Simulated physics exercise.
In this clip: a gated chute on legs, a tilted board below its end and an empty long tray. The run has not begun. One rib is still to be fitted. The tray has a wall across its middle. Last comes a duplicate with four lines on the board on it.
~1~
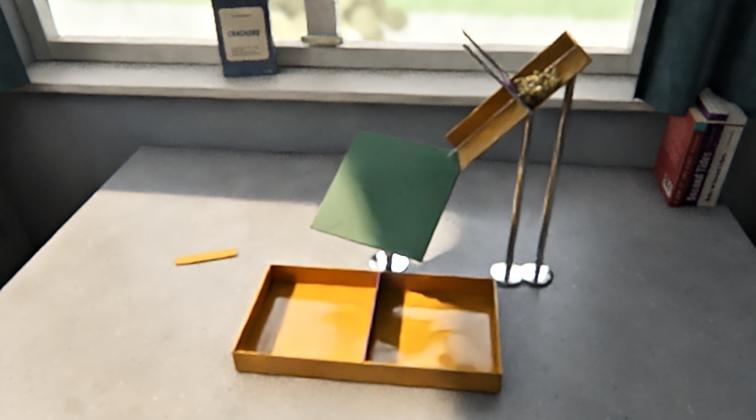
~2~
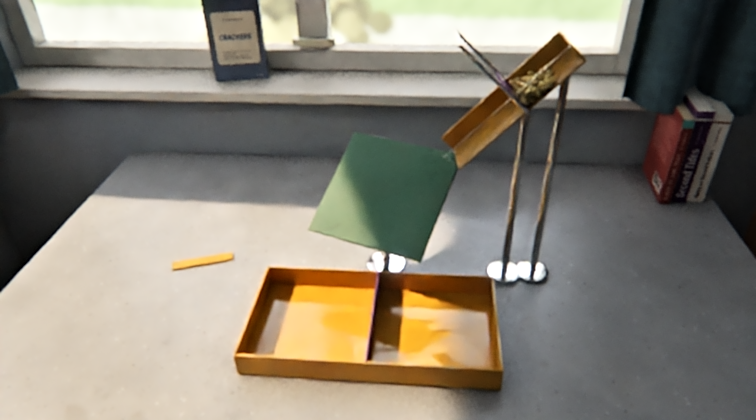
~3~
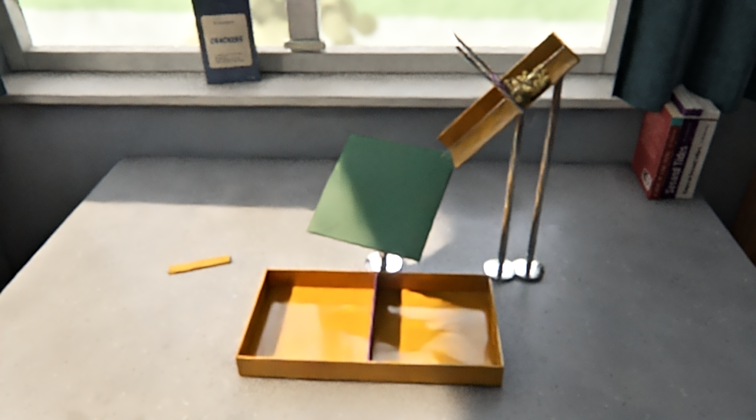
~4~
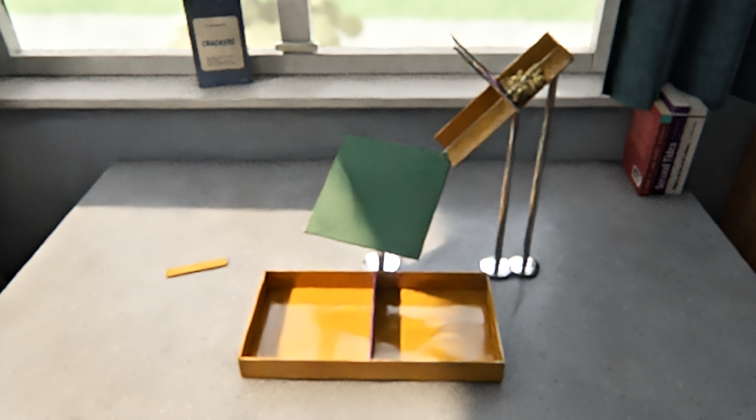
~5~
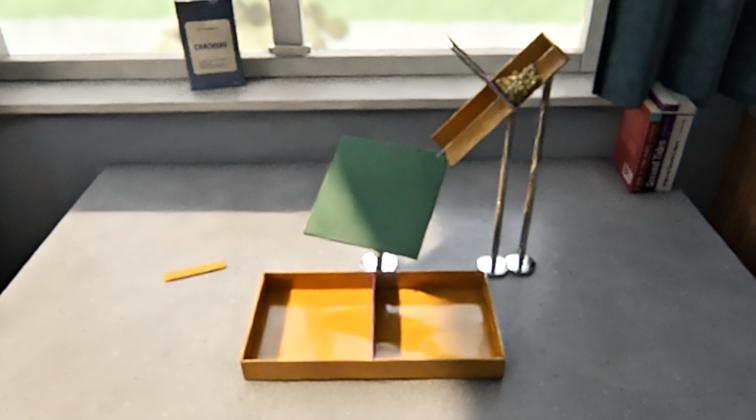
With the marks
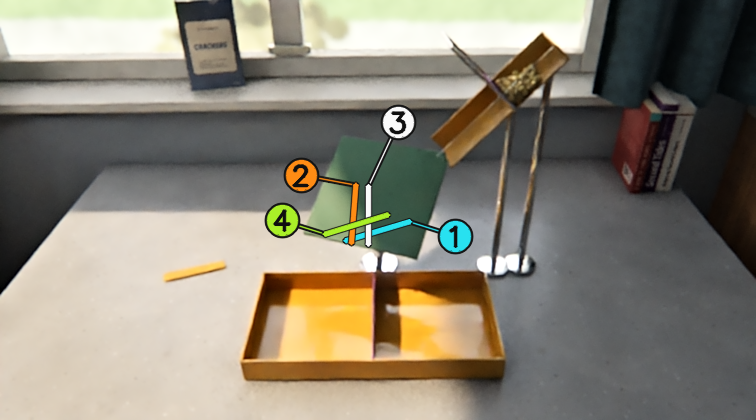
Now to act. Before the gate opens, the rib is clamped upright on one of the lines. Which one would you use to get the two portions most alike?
I would pick line 3.
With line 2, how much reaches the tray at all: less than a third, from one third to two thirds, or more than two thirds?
More than two thirds.
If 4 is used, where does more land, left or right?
Left.
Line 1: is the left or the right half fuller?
Left.
On the marked copy, line 1 from (409, 221) to (346, 240); line 2 from (355, 185) to (351, 242); line 3 from (368, 186) to (368, 244); line 4 from (387, 215) to (325, 234).
For line 1, of what is caught, almost all in the left half, about a tenth in the right.
For line 2, of what is caught, almost all in the left half, about a tenth in the right.
For line 3, of what is caught, roughly half in the left half, roughly half in the right.
For line 4, of what is caught, the larger part in the left half, roughly a quarter in the right.
